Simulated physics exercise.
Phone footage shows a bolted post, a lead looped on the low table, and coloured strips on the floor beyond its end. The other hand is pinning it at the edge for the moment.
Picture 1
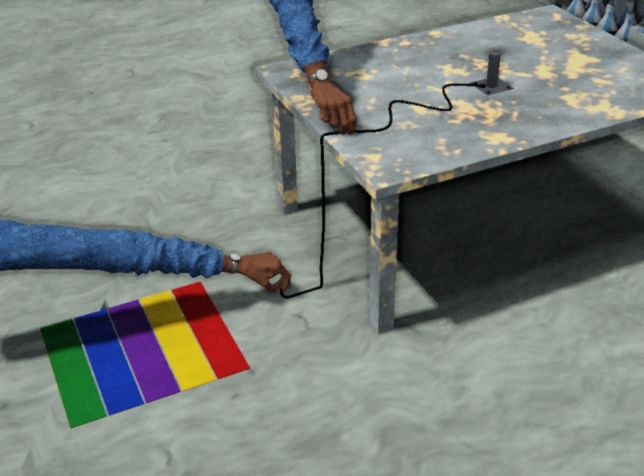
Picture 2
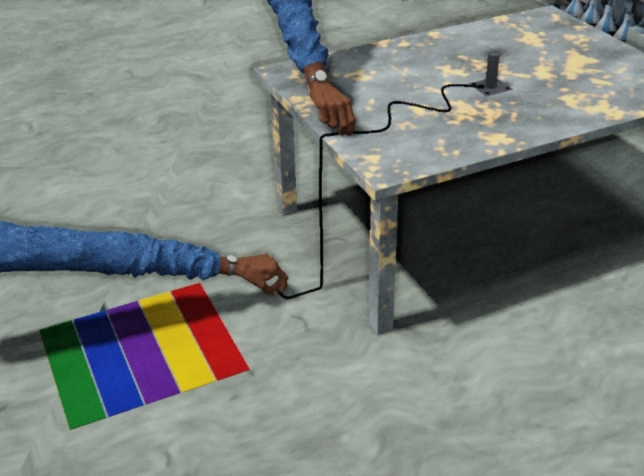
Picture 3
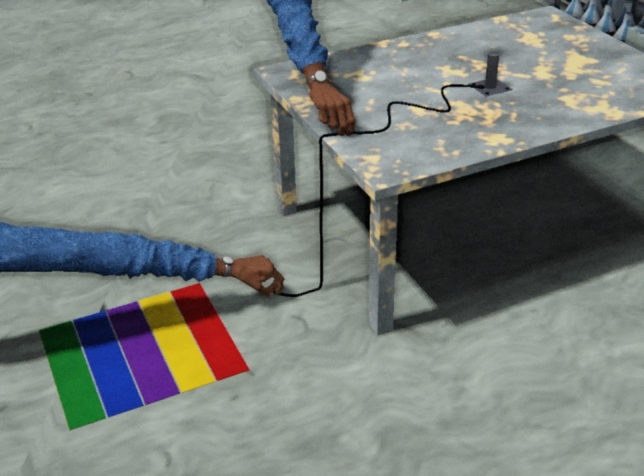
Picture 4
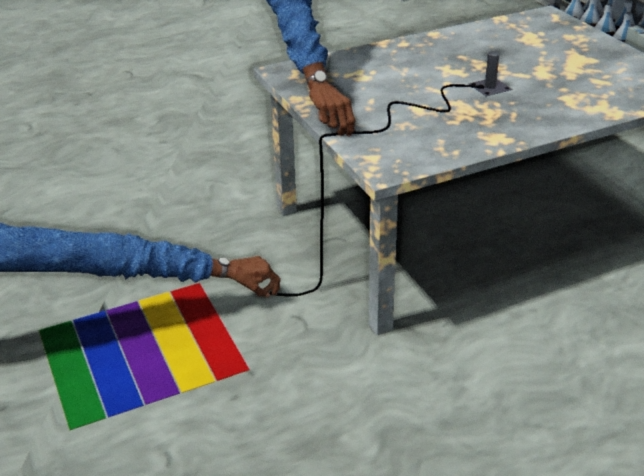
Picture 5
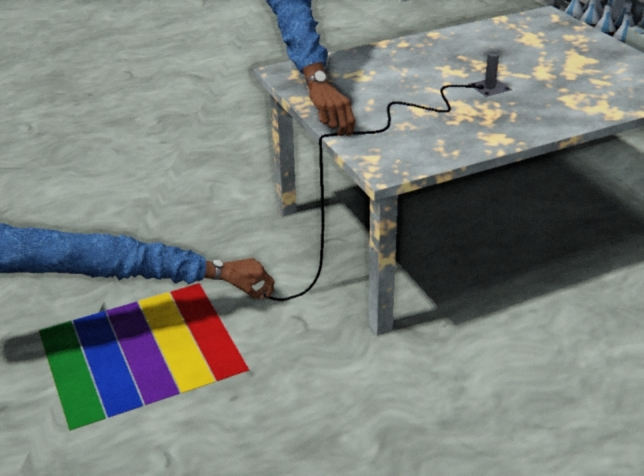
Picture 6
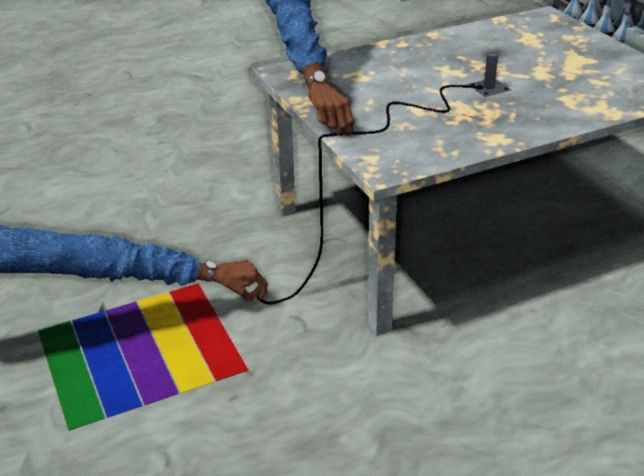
A hand slowly draws a black cord slightly left while another pins it on the table.
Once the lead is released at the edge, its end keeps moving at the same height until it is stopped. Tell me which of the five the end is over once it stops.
It is over the green strip.
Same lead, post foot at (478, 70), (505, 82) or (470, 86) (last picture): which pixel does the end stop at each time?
The three places are (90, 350), (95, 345) and (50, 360), in that order.
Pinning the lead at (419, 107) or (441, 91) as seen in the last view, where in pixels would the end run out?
About (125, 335) and (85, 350).
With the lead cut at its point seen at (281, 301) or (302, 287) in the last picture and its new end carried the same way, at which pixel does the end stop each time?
The pixels are (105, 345) and (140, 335), in that order.
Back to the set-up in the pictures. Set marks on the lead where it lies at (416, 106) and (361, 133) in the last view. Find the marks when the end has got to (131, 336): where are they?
To (376, 118) and (311, 178).
Early on, end near (131, 336); over purple.
Midway, end near (92, 348); over blue.
At the end of the slack, end near (68, 355); over green. The green one.
